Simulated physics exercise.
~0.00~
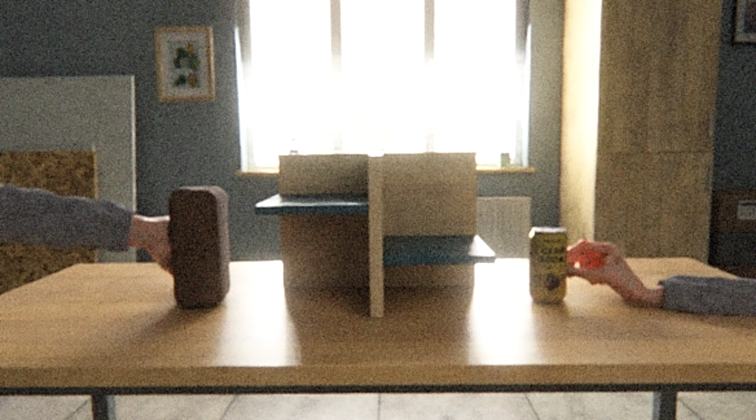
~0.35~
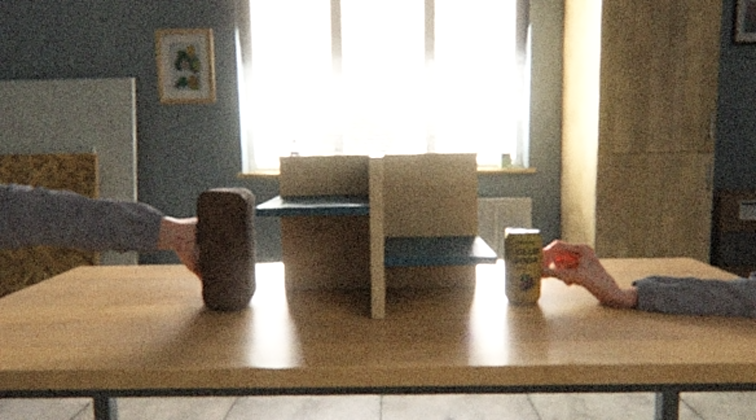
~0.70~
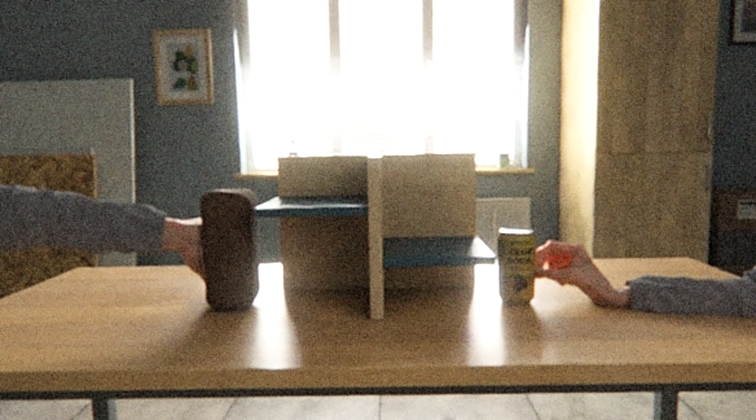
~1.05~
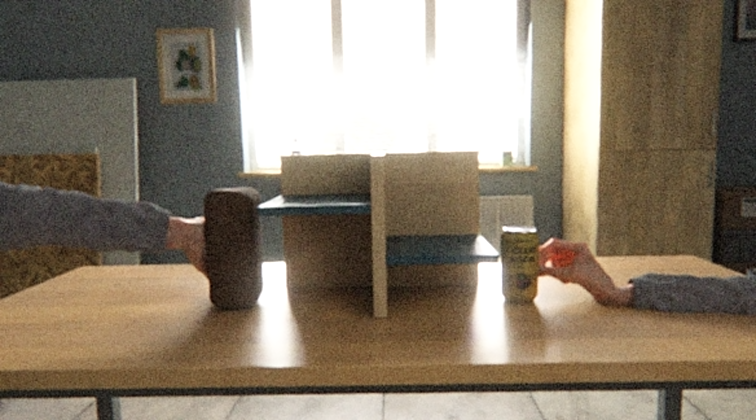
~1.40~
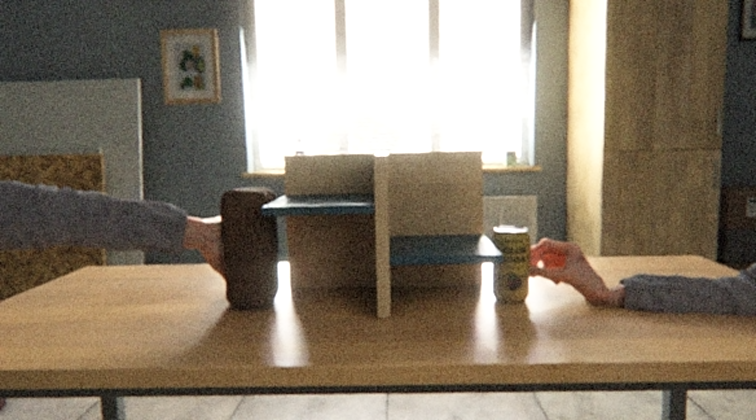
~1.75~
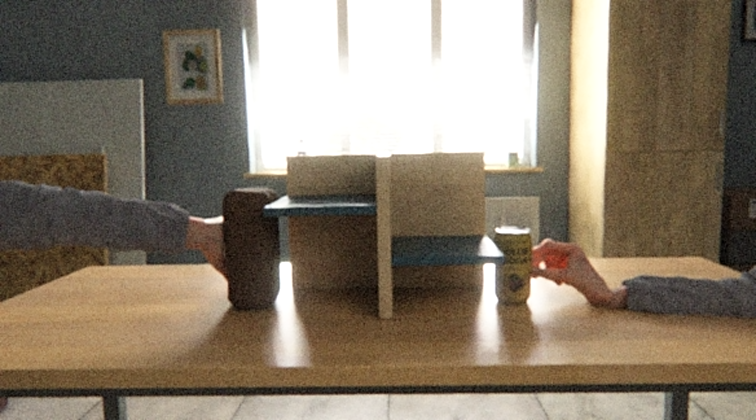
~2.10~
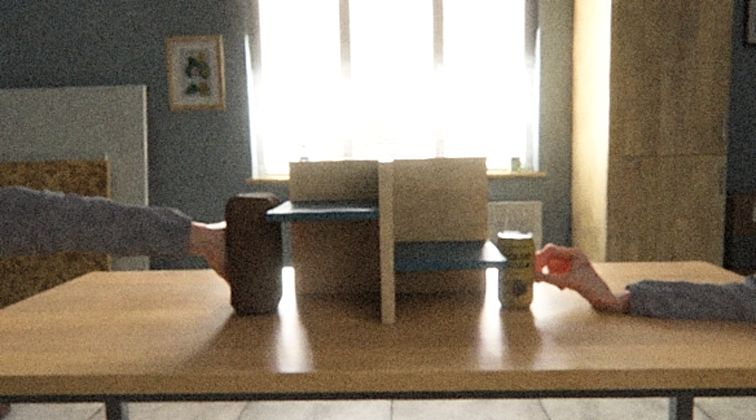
A dark brown loaf, held upright by a hand at the left, and a yellow can, held by a hand at the right, stand on a wooden table on either side of a wooden shelf with two blue boards. The hands slide both inward, the loaf to the right and the can to the left. They slow near the shelf, then edge closer until the loaf stands by the end of the higher board and the can by the end of the lower one. Both are too tall to fit beneath the boards. They stop there, upright and outside the shelf, with the hands still on them.
